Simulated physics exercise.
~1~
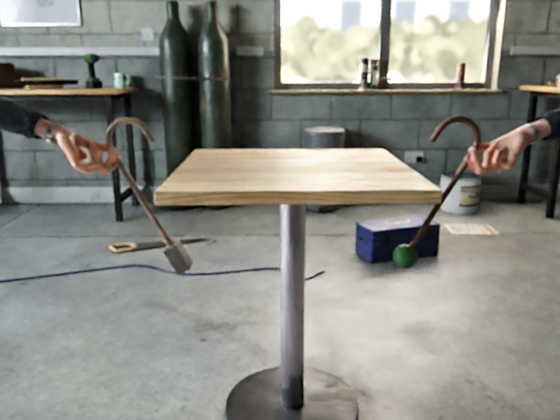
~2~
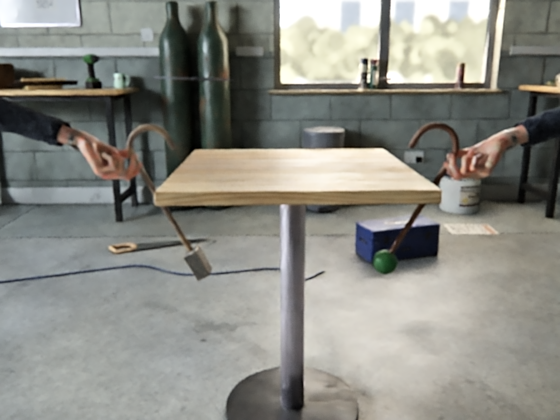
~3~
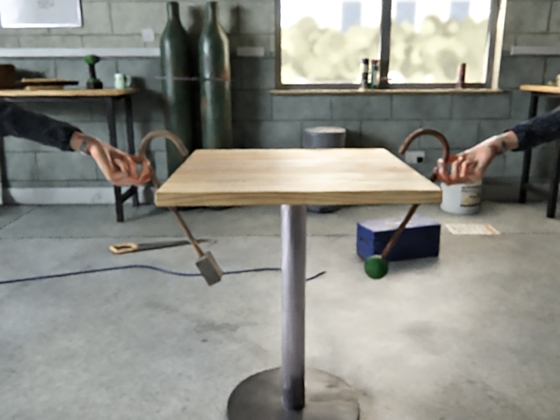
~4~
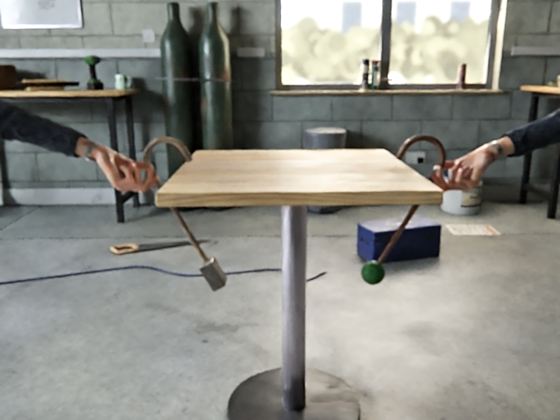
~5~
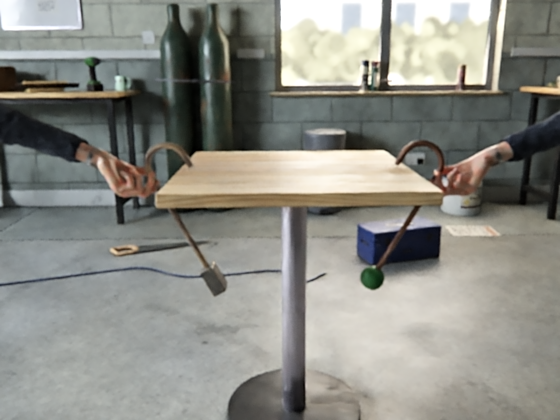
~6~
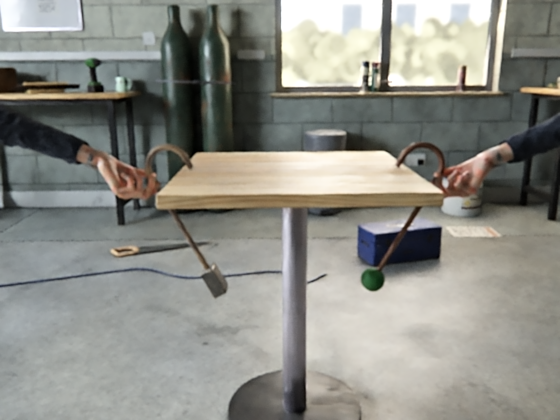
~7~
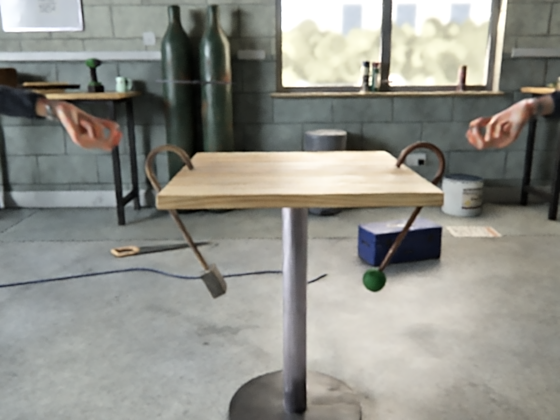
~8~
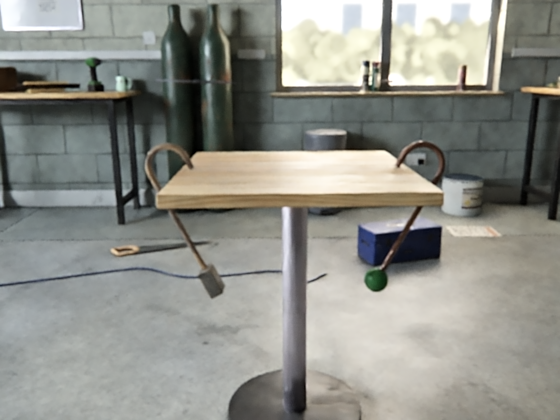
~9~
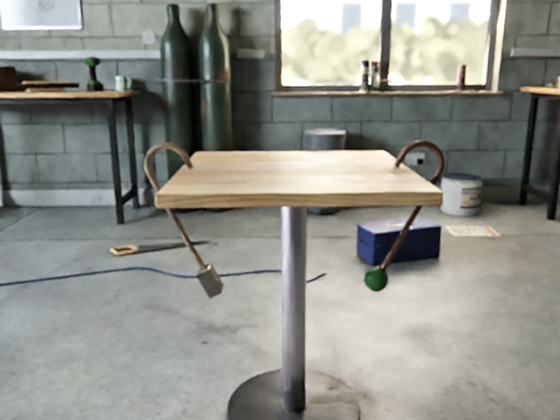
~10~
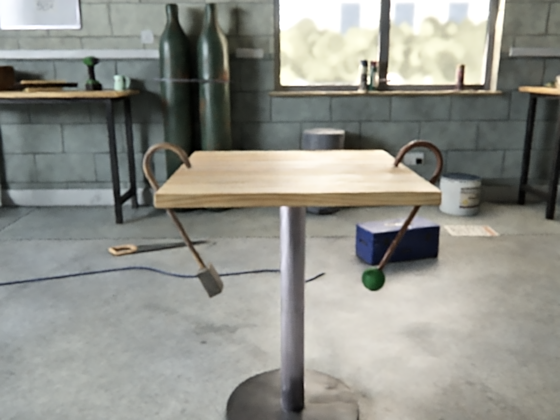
Two hands hook a grey brush and green ladle onto a table, then let go.
